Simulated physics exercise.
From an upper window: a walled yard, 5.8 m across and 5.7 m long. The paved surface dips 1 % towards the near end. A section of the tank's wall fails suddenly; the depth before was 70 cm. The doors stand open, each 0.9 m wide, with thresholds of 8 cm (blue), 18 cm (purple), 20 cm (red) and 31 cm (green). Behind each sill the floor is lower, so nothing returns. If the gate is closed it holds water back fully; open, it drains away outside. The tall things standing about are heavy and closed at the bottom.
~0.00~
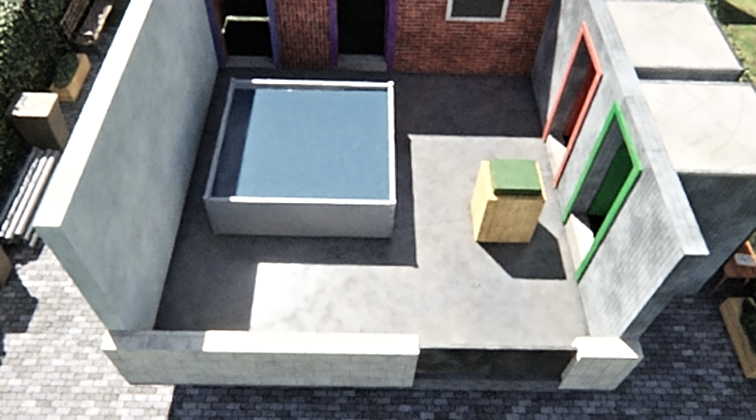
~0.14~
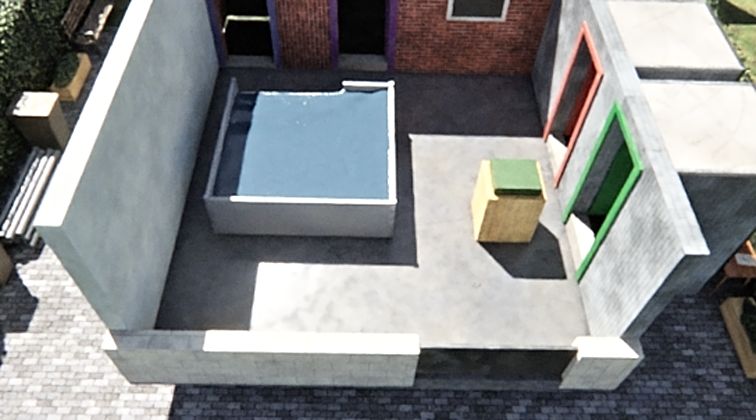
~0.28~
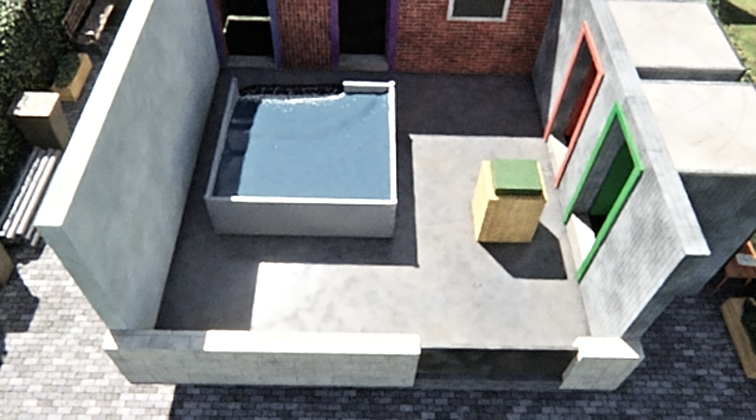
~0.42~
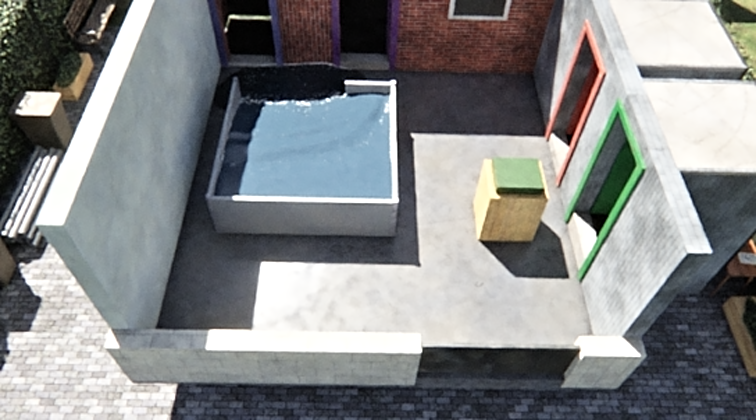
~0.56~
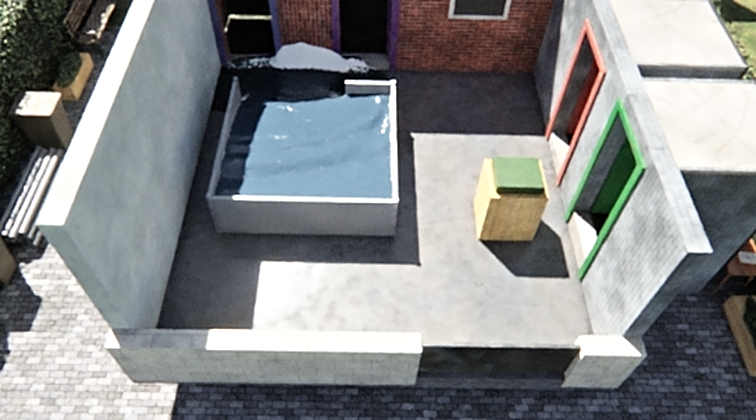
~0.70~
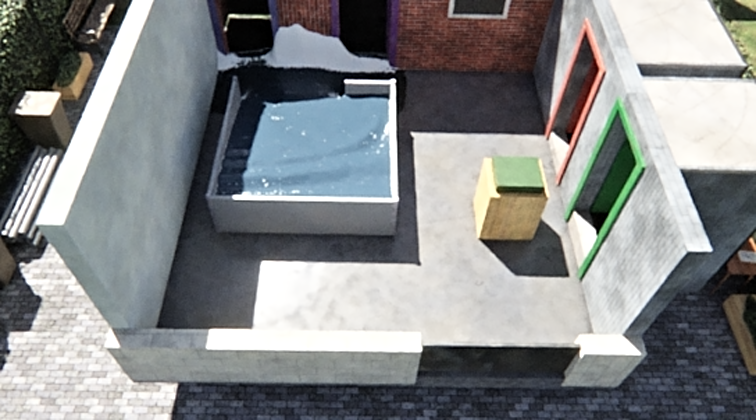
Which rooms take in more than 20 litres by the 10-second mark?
Within that time: At the blue door it passes the limit; at the purple door it goes over the limit; at the red door it does not reach the limit; at the green door it does not reach the limit.
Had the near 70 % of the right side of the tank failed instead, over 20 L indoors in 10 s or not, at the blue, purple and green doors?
Against that limit: Blue above, purple below, green not over.
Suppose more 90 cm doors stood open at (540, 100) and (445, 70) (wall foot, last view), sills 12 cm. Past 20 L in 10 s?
In that order: Over, below.
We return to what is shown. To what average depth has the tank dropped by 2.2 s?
Roughly 37 cm on average.
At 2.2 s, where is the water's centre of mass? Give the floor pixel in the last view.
Around (317, 133).
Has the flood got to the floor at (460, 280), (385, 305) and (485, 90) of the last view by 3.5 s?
In turn: Still dry, not reached, under water.
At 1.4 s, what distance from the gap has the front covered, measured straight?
About 3.6 m.
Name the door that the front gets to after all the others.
Last comes the green one.
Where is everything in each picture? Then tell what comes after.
The first picture shows the tank at (307, 140) is whole and still, 70 cm deep.
In the second picture, water pours out on the tank's far side and has run 0.9 m, to a hidden place; typically 9 cm deep outside, 70 cm at the tank's back.
In the third picture, the front is at a hidden place, 1.2 m from the gap on the tank's far side; 1.4 m2 of floor is under water; 70 cm left at the back of the tank.
In the fourth picture, the front is at (232, 78), 1.5 m from the gap on the tank's far side; 2.9 m2 of floor is under water; 70 cm left at the back of the tank.
In the fifth picture, water pours out on the tank's far side and has run 1.9 m, to (222, 67); typically 12 cm deep outside, 70 cm at the tank's back.
In the sixth picture, water pours out on the tank's far side and has run 2.2 m, to (400, 71); typically 13 cm deep outside, 67 cm at the tank's back.
After 1.4 s water covers 20 % of the floor and is deepest (54 cm) near (221, 69); blue door 43 cm at the sill, 163 L in, purple door 28 cm at the sill, 17 L in, red door not reached, green door not reached.
After 2.2 s water covers 35 % of the floor and is deepest (51 cm) near (221, 69); blue door 45 cm at the sill, 432 L in, purple door 25 cm at the sill, 44 L in, red door not reached, green door not reached.
After 3.5 s water covers 55 % of the floor and is deepest (35 cm) near (151, 355); blue door 30 cm at the sill, 748 L in, purple door 19 cm at the sill, 65 L in, red door 18 cm at the sill, 0 L in, green door 7 cm at the sill, 0 L in.
After 6.0 s water covers 90 % of the floor and is deepest (19 cm) near (151, 355); blue door 18 cm at the sill, 947 L in, purple door 13 cm at the sill, 69 L in, red door 12 cm at the sill, 0 L in, green door 9 cm at the sill, 0 L in.
After 10.0 s water covers 100 % of the floor and is deepest (20 cm) near (151, 355); blue door 11 cm at the sill, 1013 L in, purple door 8 cm at the sill, 70 L in, red door 11 cm at the sill, 0 L in, green door 11 cm at the sill, 0 L in.
